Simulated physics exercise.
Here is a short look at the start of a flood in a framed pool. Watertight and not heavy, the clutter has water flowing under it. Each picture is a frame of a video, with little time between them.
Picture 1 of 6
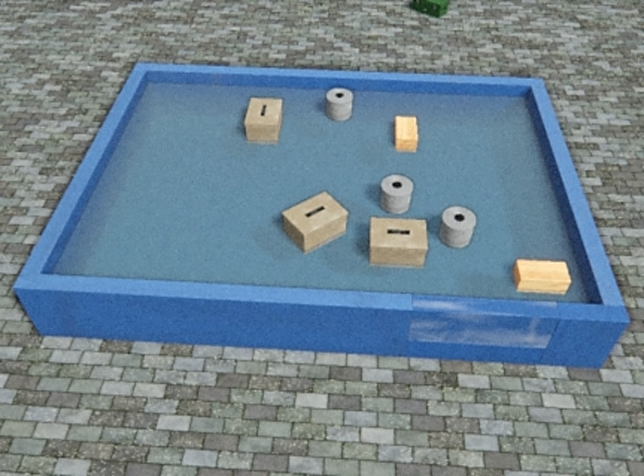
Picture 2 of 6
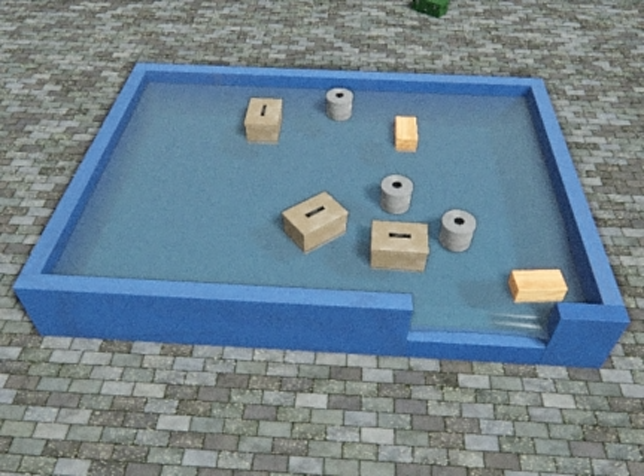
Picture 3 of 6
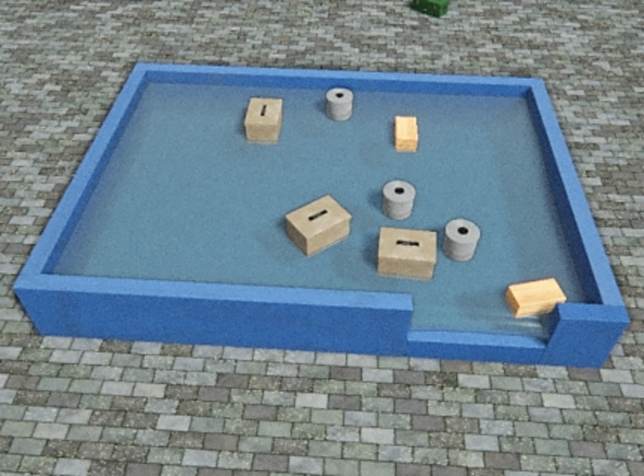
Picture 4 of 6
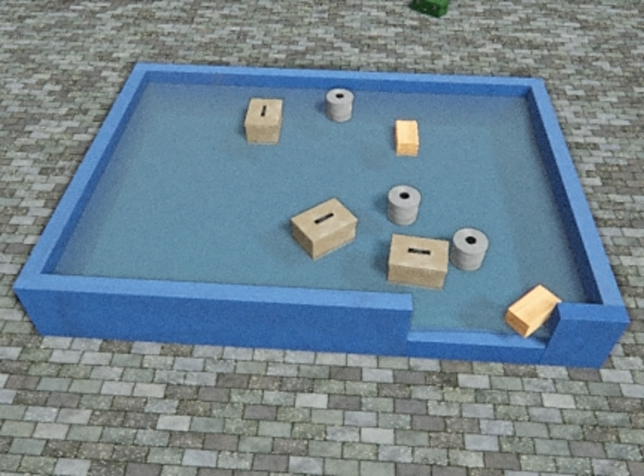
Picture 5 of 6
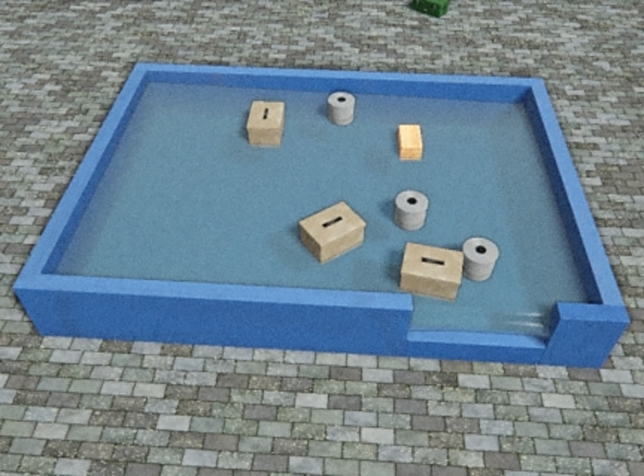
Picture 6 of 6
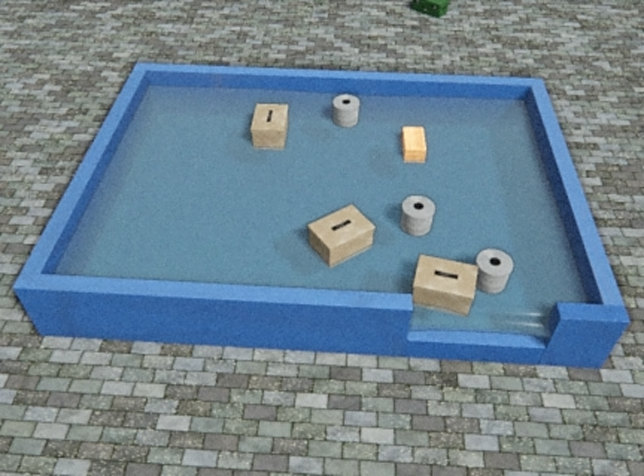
A blue-walled rectangular pool of shallow water sits on grey paving, seen from above by a still camera. Three tan slotted boxes, three grey round tubs and two small orange blocks float in its middle and right side. The clear panel at front right gives way to a gap, the nearest block shifts left, turns beside it and disappears from view, and the rest drift slightly toward the front right.
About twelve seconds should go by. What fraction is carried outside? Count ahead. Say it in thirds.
The answer is one to two thirds.
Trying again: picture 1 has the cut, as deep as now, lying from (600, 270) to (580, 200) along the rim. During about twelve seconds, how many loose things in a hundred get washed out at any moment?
Some 40 in a hundred.
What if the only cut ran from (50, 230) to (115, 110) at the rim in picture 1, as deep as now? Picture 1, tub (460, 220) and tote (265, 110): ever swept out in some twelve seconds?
Per object, in order: Retained / flushed out.
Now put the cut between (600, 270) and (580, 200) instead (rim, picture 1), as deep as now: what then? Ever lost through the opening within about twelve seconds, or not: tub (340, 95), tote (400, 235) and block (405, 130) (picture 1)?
Taken in turn, the first item is held back, the second is flushed away and the last is held back.
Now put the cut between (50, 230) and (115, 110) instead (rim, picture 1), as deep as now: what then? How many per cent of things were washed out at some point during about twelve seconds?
It works out at some 10 per cent of the things.
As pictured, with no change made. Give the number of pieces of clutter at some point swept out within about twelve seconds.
You get 5.
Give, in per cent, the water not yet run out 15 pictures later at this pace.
I'd put it close to 78 percent.
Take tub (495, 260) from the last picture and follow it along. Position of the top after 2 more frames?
Close to (518, 287).
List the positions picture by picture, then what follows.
A tote at (399, 233) floats; a tub at (459, 218), afloat; 0 of 8 have shifted, in the first frame.
A tote at (400, 236), afloat; a tub at (459, 222), afloat; 1 of 8 have shifted, in the second frame.
A tote at (408, 244) floats, close to its start; a tub at (463, 231), afloat, close to its start; 3 of 8 have shifted, in the third frame.
A tote at (419, 252), afloat, close to its start; a tub at (471, 241) floats, close to its start; 5 of 8 have shifted, in the fourth frame.
A tote at (433, 262) floats, close to its start; a tub at (481, 250), afloat, close to its start; 6 of 8 have shifted, in the fifth frame.
A tote at (446, 276) floats, a stride from its start; a tub at (495, 262), afloat, a stride from its start; 8 of 8 have shifted, in the sixth frame.
A moment on, 2 of 8 are out; 6 afloat.
Next, 3 of 8 are out; 5 afloat.
Later, 5 of 8 are out; 3 afloat.
In the end, 5 of 8 are out; 3 afloat.
